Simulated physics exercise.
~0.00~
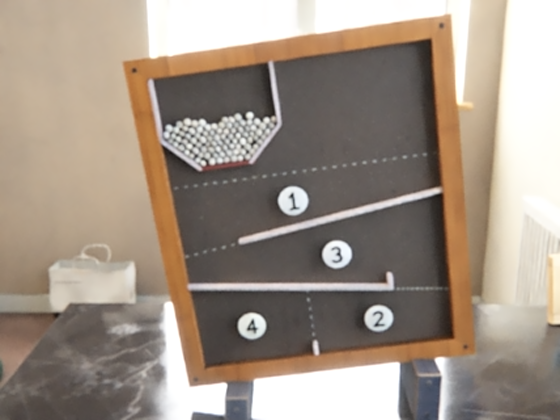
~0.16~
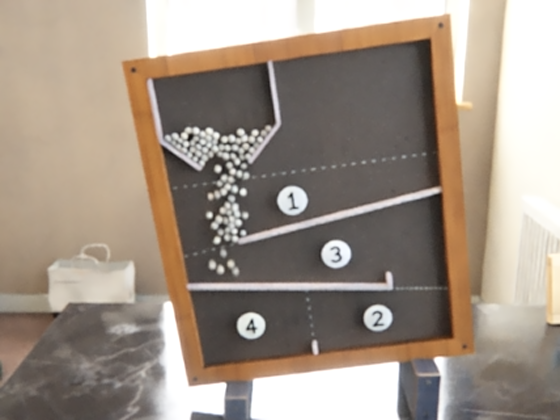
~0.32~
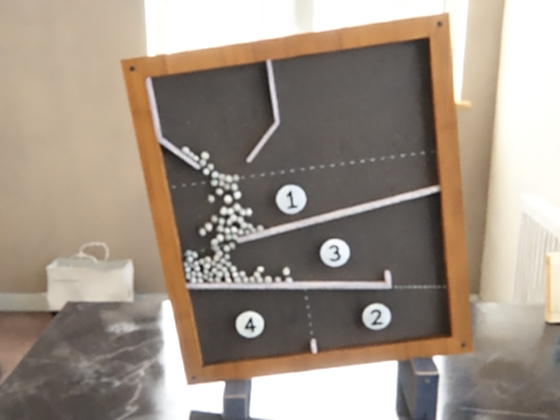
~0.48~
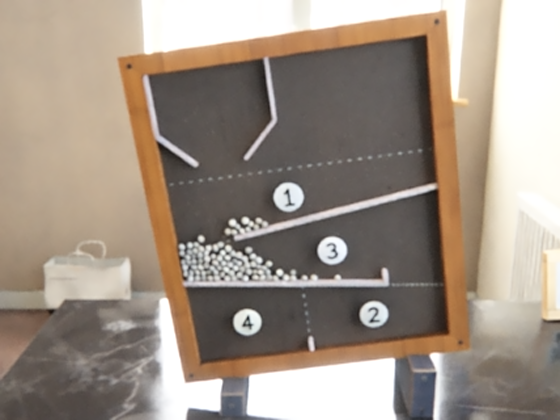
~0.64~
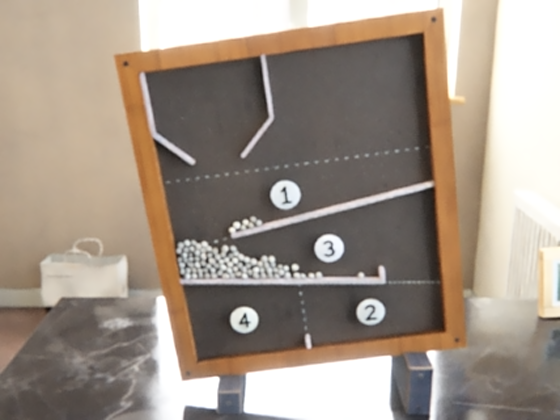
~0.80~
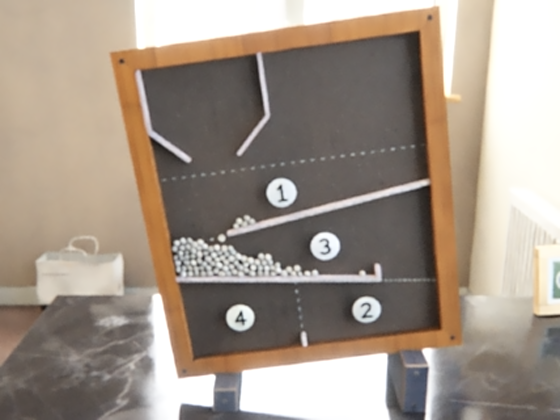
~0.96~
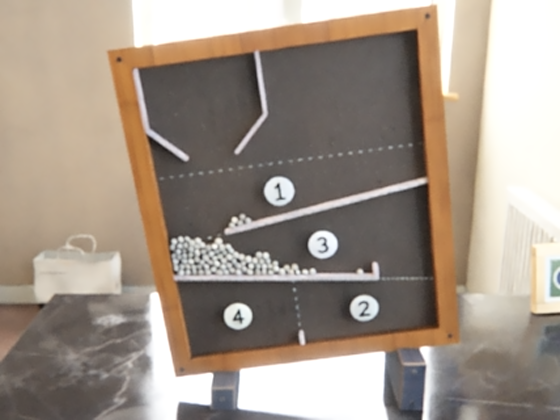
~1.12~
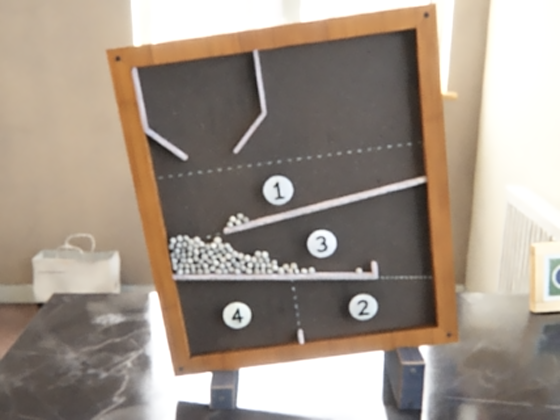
At the start, small round grey pills fill a hopper at the upper left of a tilted, wood-framed flat box standing on a dark marbled table. The hopper's bottom opens and the pills pour down in a narrow stream, passing the lower end of a sloping ledge. They land on the shelf below and pile up against the left wall, some rolling right along it, as the hopper empties. The view shifts slightly while the pile settles. Finally, most pills rest in section three, a small cluster sits on the ledge's lower end in section one, and the two bottom sections stay empty.
